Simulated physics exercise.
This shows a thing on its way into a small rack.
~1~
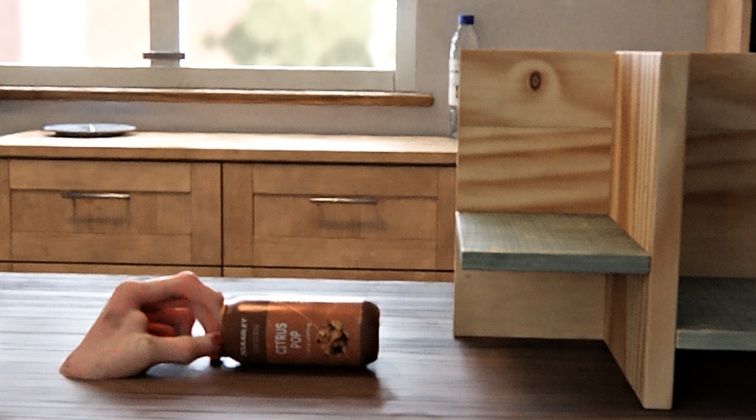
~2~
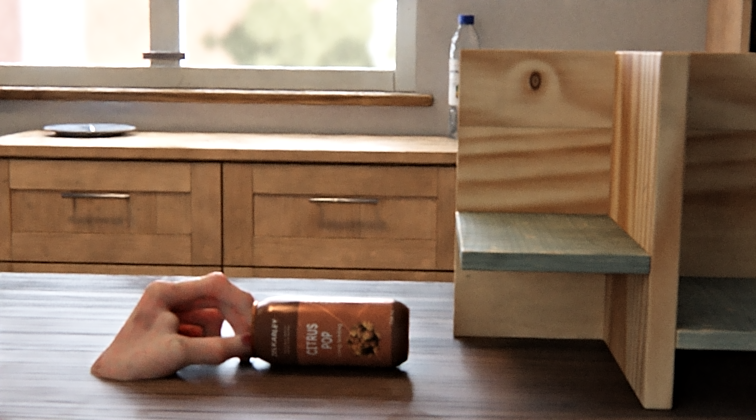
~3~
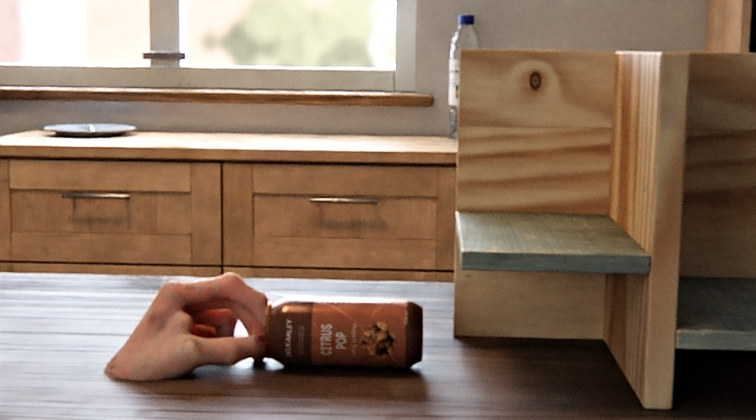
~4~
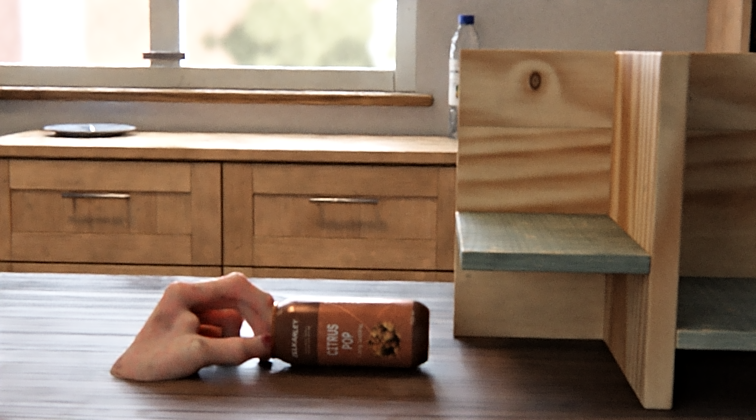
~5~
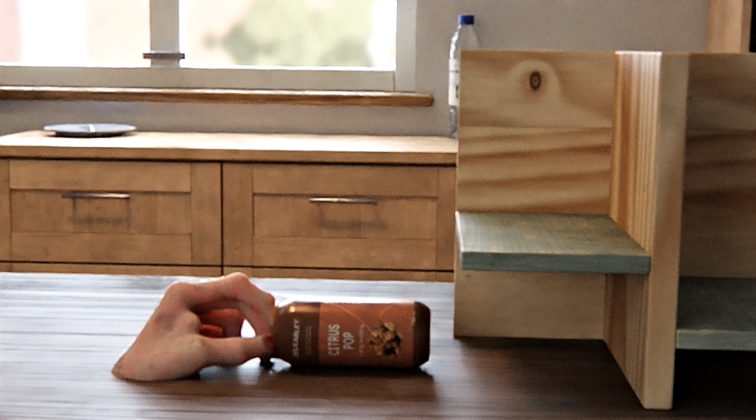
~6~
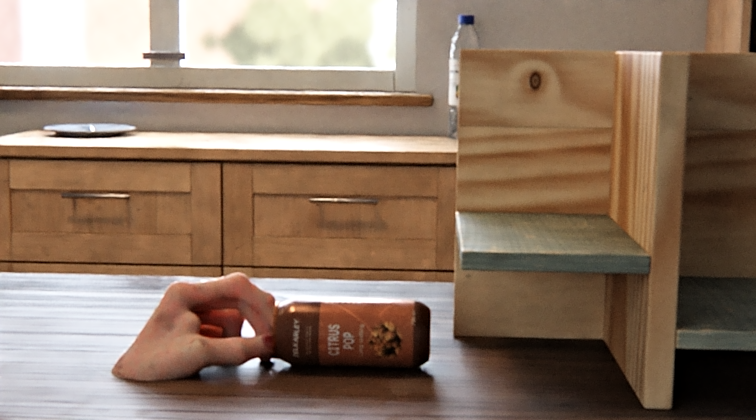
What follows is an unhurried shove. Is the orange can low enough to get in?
In the end the orange can goes under.
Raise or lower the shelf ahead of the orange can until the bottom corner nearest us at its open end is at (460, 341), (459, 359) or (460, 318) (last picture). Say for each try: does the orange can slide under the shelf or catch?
In turn it stops at the shelf; is too tall; fits.
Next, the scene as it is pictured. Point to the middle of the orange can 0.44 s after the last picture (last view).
Roughly at (422, 334).
Then, 0.44 s later than the last frame, orange can sliding up to the opening near (421, 335).
When it is over, the orange can slides in, near (526, 337).
